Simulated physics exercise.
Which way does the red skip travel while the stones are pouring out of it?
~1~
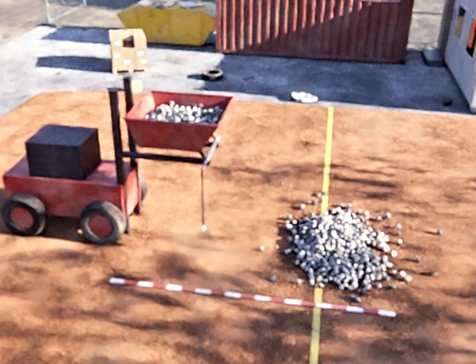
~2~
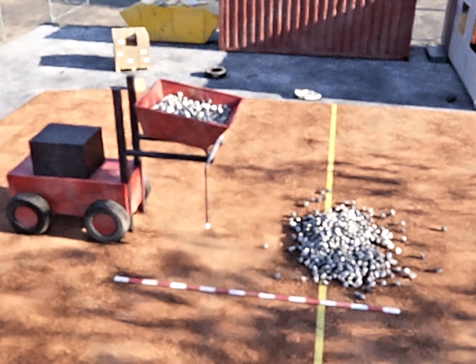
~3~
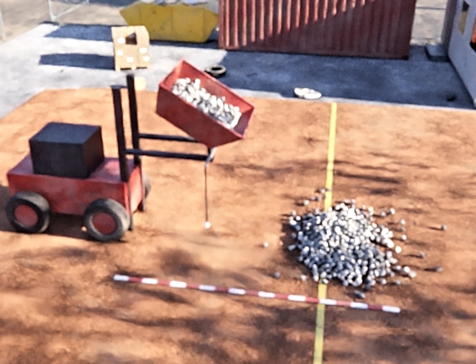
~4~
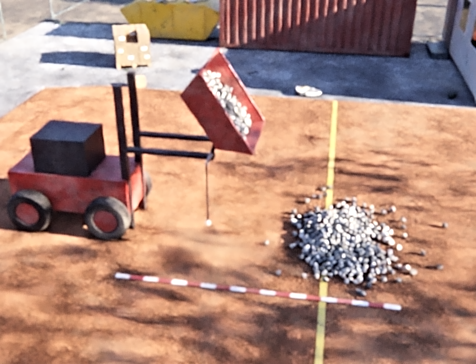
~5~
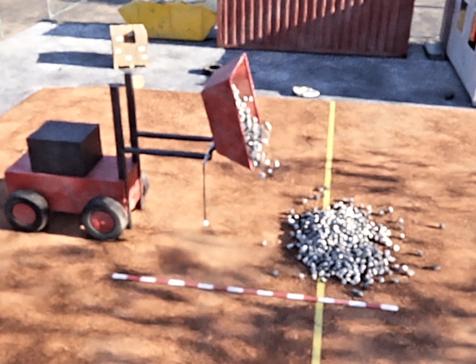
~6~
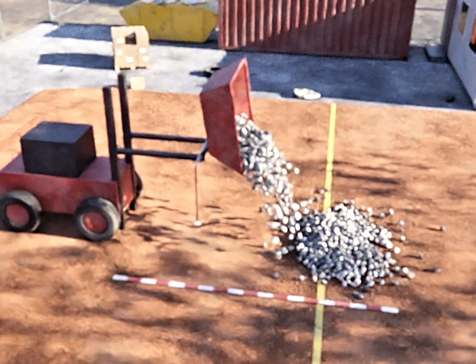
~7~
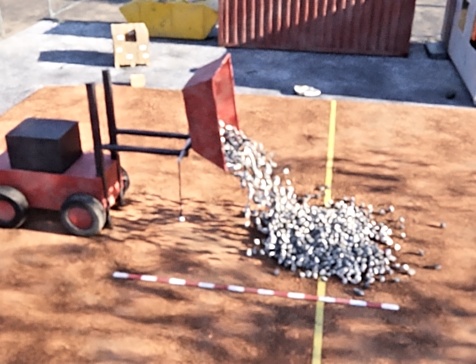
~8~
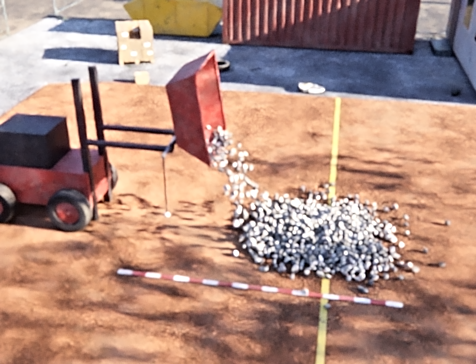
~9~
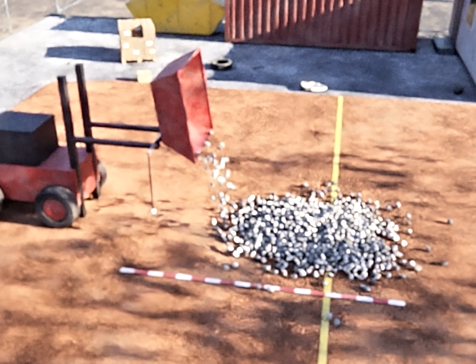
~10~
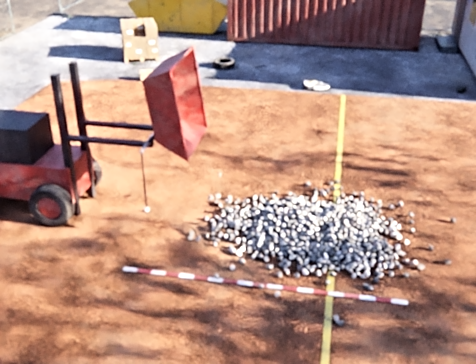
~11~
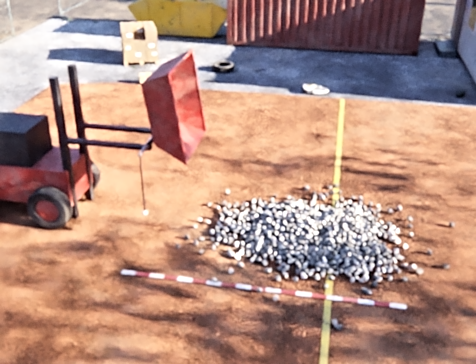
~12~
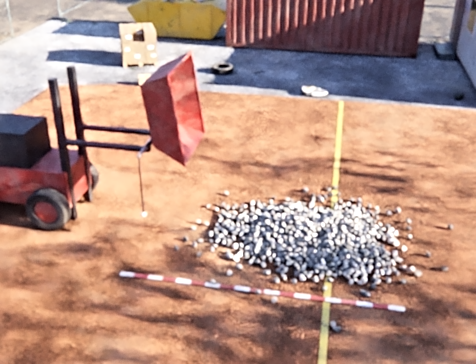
The skip travels to the left as the fork truck backs away from the pile.
